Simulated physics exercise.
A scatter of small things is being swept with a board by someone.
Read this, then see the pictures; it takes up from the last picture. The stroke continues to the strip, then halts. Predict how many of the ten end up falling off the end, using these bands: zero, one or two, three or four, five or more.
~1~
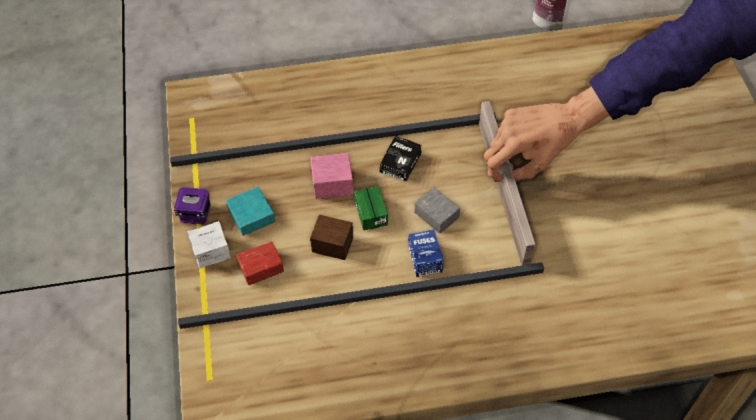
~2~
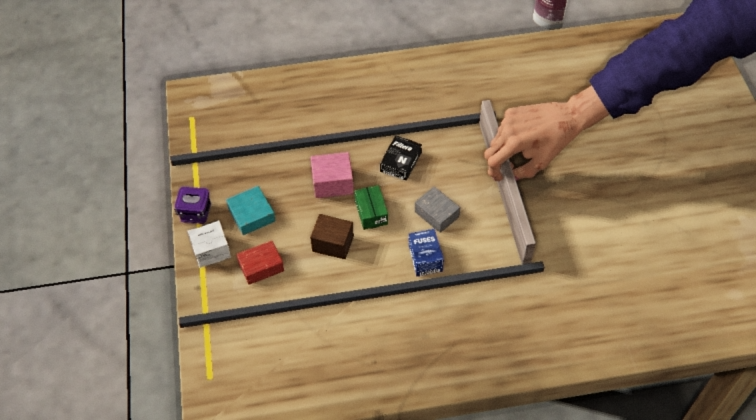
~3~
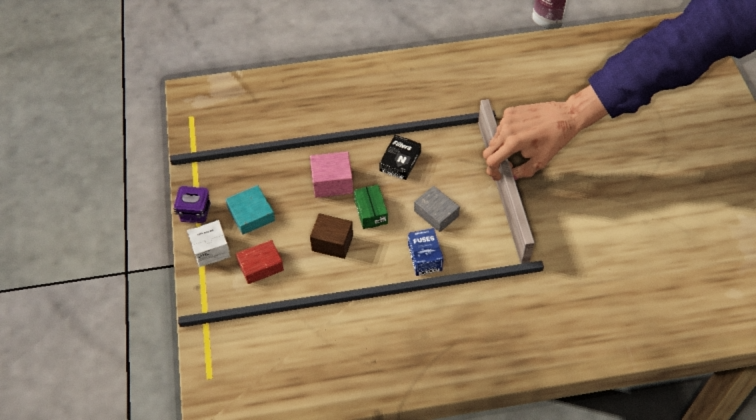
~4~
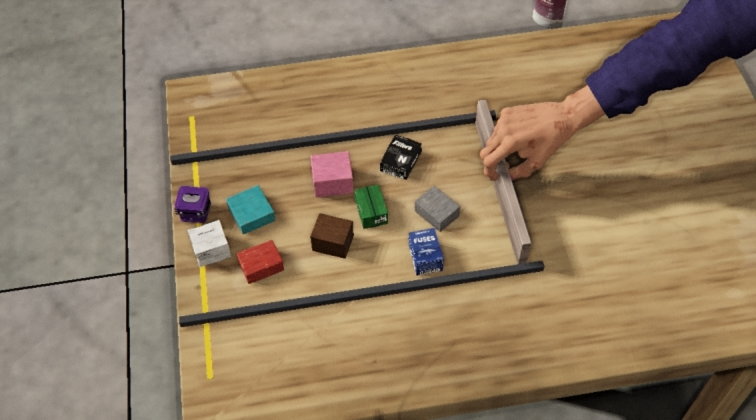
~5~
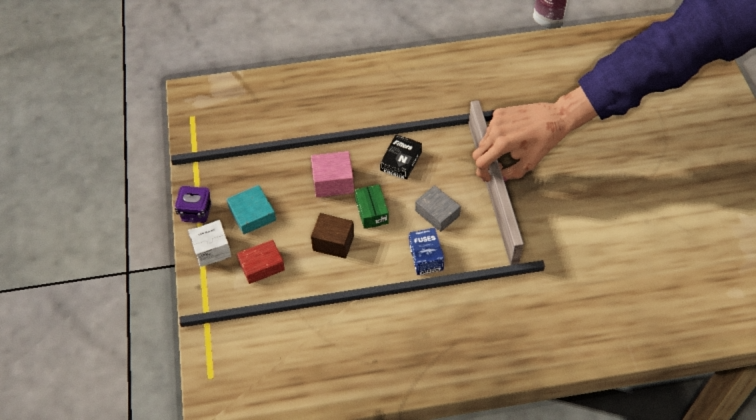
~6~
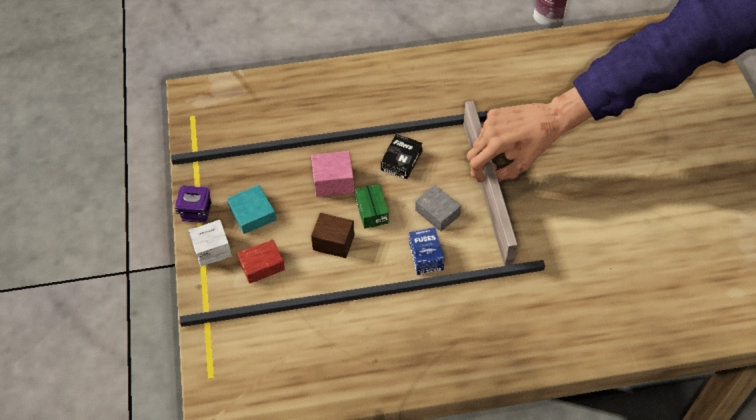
The count that falls off the end is five or more.
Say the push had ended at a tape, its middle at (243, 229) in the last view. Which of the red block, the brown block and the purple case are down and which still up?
Red block stays put, brown block stays put, purple case goes off.
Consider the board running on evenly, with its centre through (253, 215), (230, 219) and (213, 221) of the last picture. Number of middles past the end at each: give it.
It comes out as 2, then 3, then 6.
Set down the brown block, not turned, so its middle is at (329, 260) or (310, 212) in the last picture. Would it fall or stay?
Order of tries: Off, off.
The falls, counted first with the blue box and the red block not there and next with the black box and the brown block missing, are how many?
Try one: 5; try two: 5.
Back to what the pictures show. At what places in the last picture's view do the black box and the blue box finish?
Around (182, 195) and around (190, 295).
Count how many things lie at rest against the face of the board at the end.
The answer is 3.
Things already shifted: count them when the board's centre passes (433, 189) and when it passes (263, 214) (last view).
Tally at point one: 2; at point two: 10.
Soon after, none off yet; purple case at rest near (195, 205); white box at rest near (210, 243); turquoise block at rest near (252, 209).
Then, none off yet; purple case moving near (185, 204); white box moved a little near (198, 257); turquoise block moved about its own width near (210, 225).
At rest, the number that fall off is five or more; fallen, green box, pink block, brown block, red block, turquoise block, white box and purple case.
